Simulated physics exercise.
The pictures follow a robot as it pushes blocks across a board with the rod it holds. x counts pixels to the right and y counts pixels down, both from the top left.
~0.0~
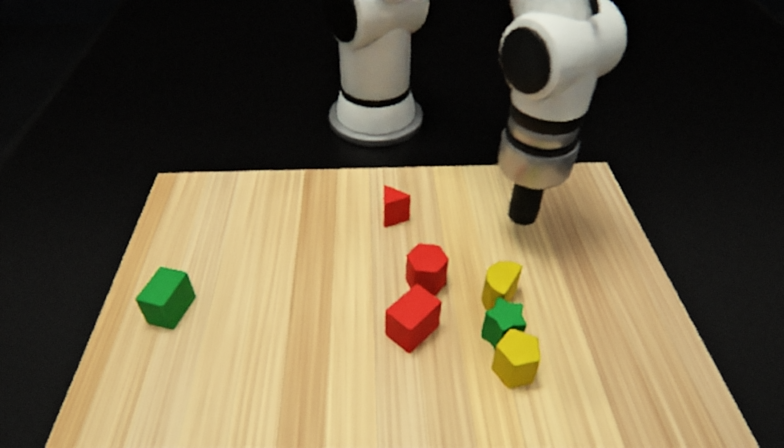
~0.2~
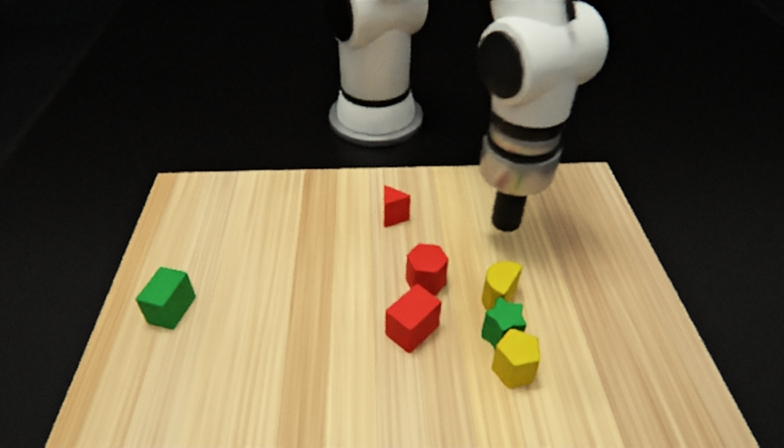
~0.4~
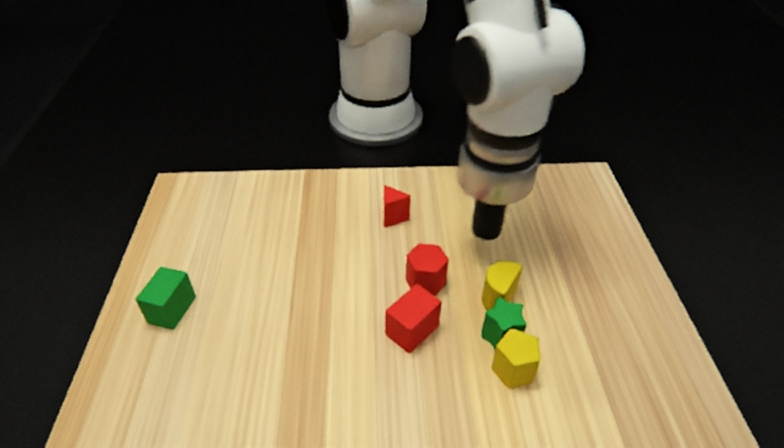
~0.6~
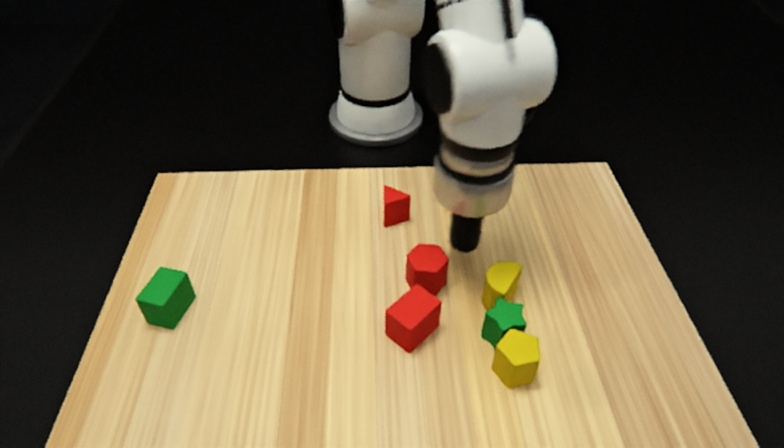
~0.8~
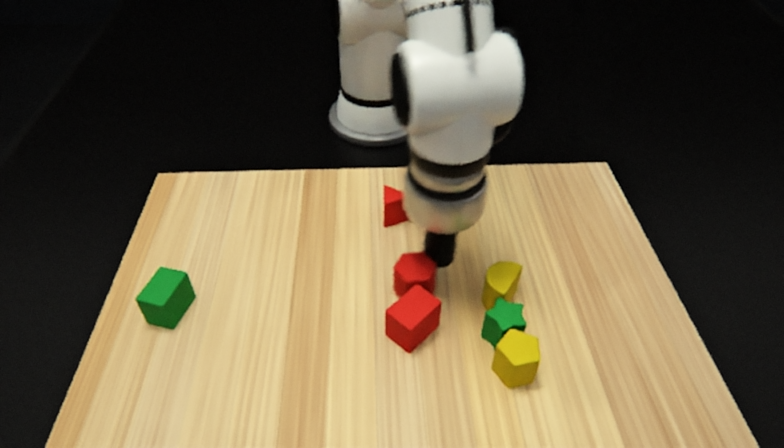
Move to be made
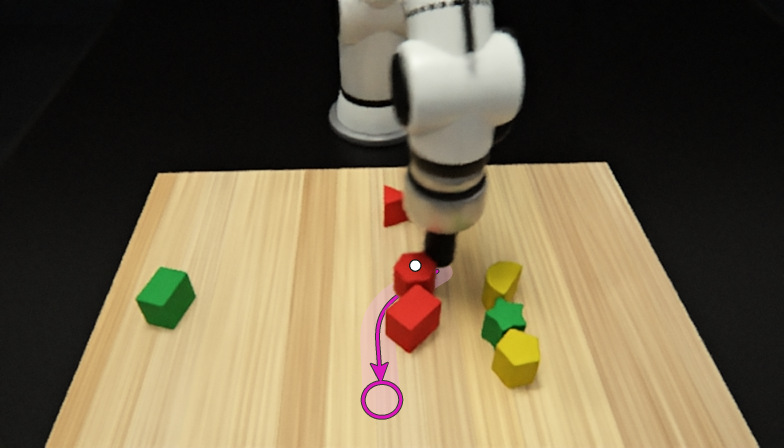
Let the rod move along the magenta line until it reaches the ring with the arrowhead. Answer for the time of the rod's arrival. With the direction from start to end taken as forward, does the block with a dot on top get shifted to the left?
No, that is not how it ends up.
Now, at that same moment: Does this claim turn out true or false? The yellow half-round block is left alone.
That statement is accurate.
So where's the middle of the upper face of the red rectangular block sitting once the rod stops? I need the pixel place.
I predict (416, 325).
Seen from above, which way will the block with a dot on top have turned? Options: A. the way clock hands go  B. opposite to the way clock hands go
Correct choice: A.
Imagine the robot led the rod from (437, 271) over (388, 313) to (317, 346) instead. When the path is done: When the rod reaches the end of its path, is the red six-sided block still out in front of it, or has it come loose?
Carried ahead at the end.
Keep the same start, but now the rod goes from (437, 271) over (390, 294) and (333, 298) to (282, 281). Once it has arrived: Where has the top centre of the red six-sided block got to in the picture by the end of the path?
I think it will end close to (361, 305).
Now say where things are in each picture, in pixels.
The first picture shows rod's lower end (522, 216); red rectangular block (414, 306); red six-sided block (428, 257); yellow half-round block (503, 274).
The second picture shows rod (506, 223); blocks still.
The third picture shows rod (486, 231); blocks still.
The fourth picture shows rod (464, 242); blocks still.
The fifth picture shows rod (438, 257); red rectangular block (414, 306); red six-sided block (415, 266); yellow half-round block (503, 274).
Drawn move, from (437, 271) over (395, 298) and (378, 343) to (382, 399); the dot is on the red six-sided block.
What follows on the original path. One third of the way, rod (395, 285); red rectangular block (410, 318); red six-sided block (371, 297), turned 25° anticlockwise.
Two thirds of the way, rod (378, 330); red rectangular block (414, 323), turned 30° anticlockwise; red six-sided block (339, 330), turned 30° clockwise.
At the end, rod (382, 387); red rectangular block (416, 325), turned 45° anticlockwise; red six-sided block (338, 331), turned 35° clockwise; yellow half-round block still.
